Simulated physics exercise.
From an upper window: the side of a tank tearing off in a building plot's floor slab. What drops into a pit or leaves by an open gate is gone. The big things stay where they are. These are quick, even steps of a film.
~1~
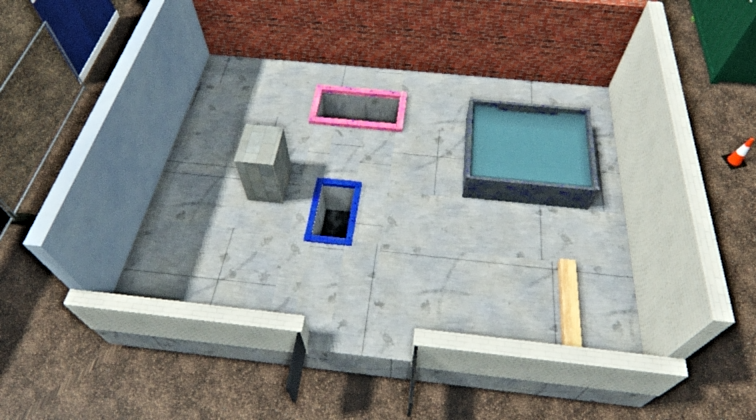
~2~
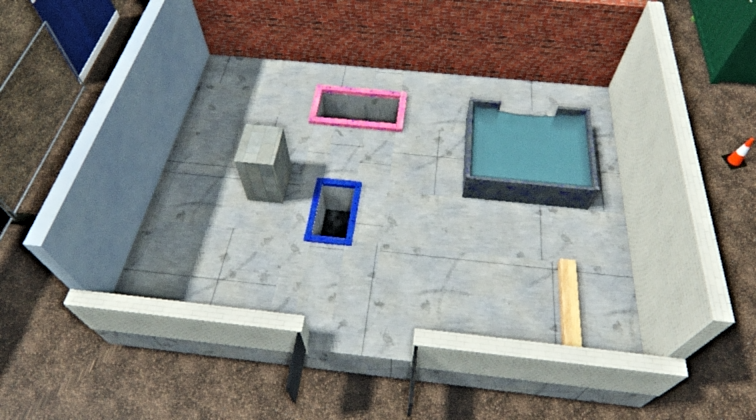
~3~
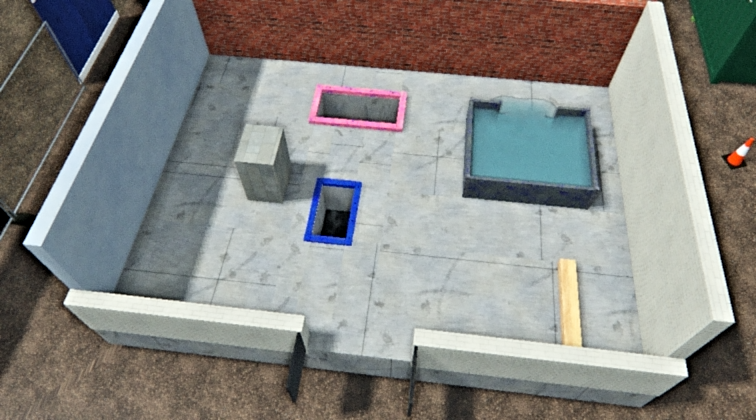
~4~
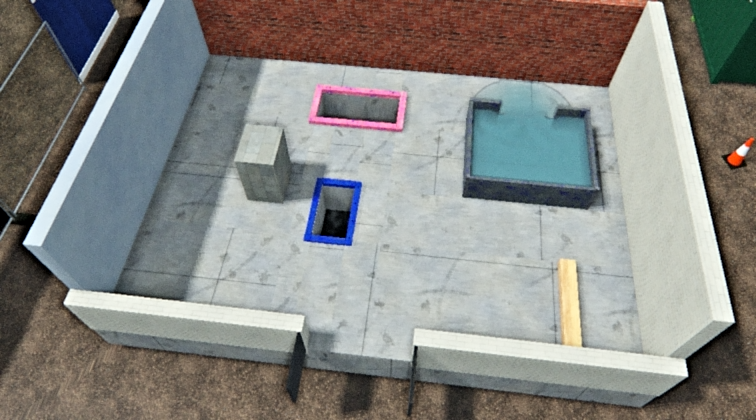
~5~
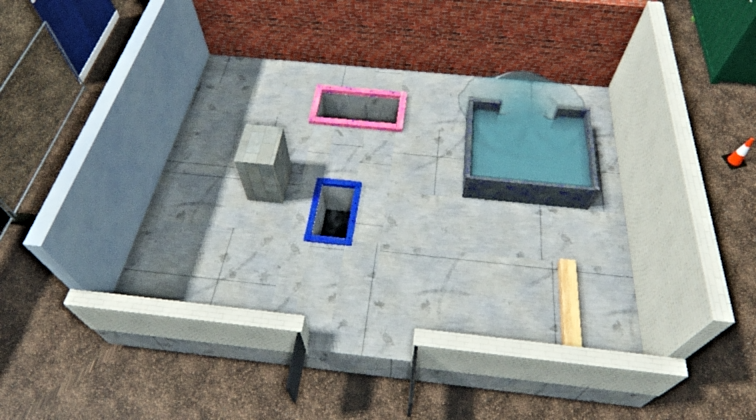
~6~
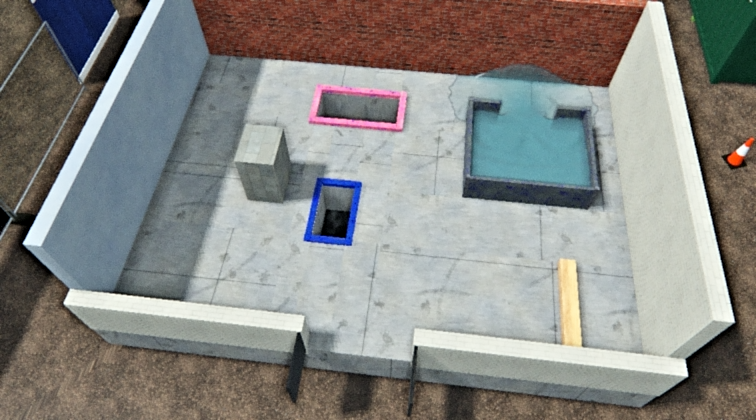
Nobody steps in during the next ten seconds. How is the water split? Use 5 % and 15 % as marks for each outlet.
The gate takes under 5 %; the pink pit takes under 5 %; the blue pit takes under 5 %.
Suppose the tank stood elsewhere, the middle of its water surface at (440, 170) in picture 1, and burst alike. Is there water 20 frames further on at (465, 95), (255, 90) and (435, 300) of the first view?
One after the other: Flooded, awash, clear.
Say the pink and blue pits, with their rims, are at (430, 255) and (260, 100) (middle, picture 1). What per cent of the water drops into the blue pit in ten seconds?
Roughly, in per cent: Blue 6.
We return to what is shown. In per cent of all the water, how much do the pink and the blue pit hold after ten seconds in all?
Near 2 and 0 in a hundred.
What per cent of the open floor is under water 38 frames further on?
Roughly 55 per cent.
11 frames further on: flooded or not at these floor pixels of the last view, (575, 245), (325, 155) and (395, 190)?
As listed: No water, not flooded, not flooded.
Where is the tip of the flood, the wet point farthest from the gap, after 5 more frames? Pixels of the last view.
At about (401, 76).
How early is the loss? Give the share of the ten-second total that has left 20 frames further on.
About 40 per cent.
A moment on, water covers 5 % of the floor; the gate 0 %, the pink pit 0 %, the blue pit 0 %.
Next, water covers 15 % of the floor; the gate 0 %, the pink pit 0 %, the blue pit 0 %.
Then, water covers 30 % of the floor; the gate 0 %, the pink pit 2 %, the blue pit 0 %.
Later, water covers 55 % of the floor; the gate 0 %, the pink pit 2 %, the blue pit 0 %.
In the end, water covers 85 % of the floor; the gate 2 %, the pink pit 2 %, the blue pit 0 %.
